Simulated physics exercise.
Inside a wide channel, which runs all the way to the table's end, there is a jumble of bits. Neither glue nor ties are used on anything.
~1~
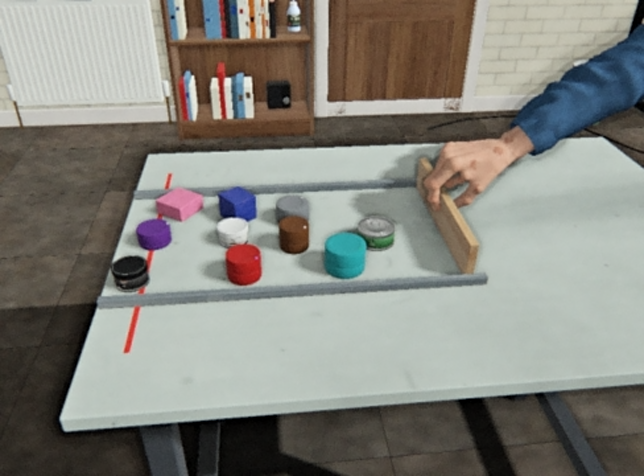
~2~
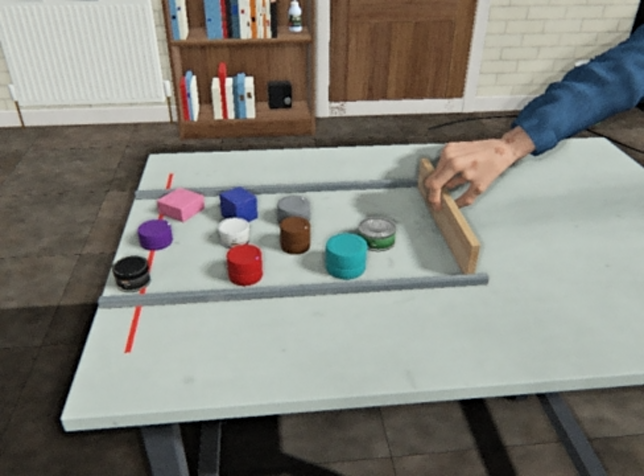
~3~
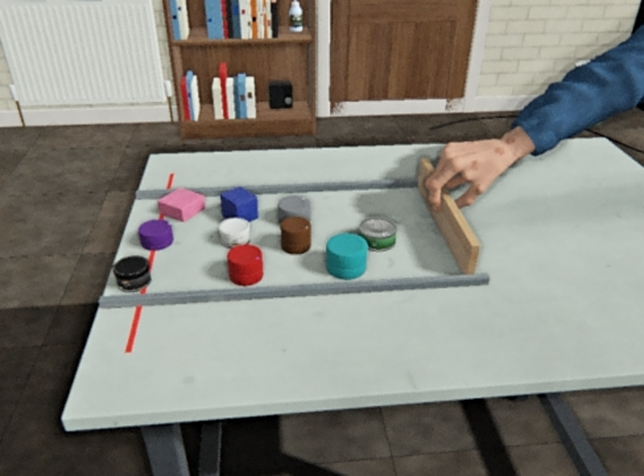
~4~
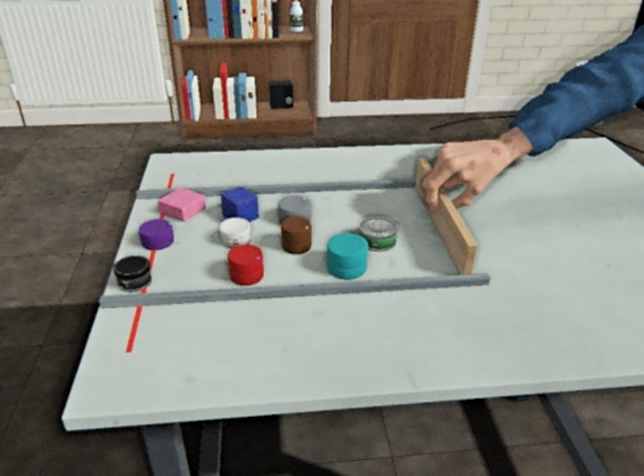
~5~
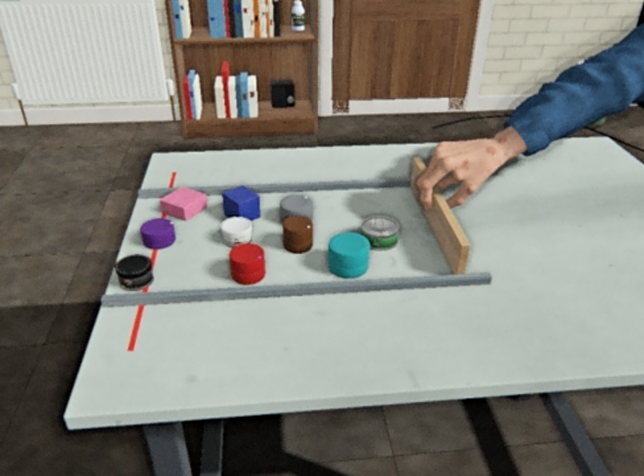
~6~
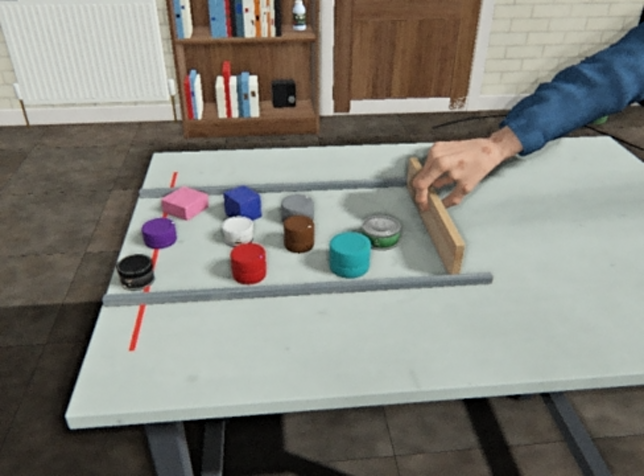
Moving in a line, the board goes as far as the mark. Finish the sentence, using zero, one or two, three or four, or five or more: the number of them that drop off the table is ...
The number that drop off the table is five or more.
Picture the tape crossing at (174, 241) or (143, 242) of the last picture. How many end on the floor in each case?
Tallies: 3, 6.
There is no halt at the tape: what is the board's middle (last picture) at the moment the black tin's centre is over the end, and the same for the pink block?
The middle is at (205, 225) when it's the black tin, and at (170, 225) when it's the pink block.
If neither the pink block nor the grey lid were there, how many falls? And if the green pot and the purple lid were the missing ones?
The counts: 4 and 3.
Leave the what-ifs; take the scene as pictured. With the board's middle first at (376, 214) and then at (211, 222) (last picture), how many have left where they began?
Counting first: 1, next 10.
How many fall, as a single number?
All told, 6.
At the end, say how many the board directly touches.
That would be 4 of them.
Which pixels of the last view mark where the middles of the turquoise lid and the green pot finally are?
In order, first (126, 268), then (135, 249).
A little later, none off yet; black tin at rest near (136, 272); purple lid at rest near (160, 233); pink block at rest near (185, 203).
Next, none off yet; black tin shifted about its own width near (113, 272); purple lid shifted about its own width near (136, 235); pink block shifted a little near (169, 200).
When it is over, the number that fall off is five or more; down, brown lid, red lid, white tin, pink block, purple lid and black tin.
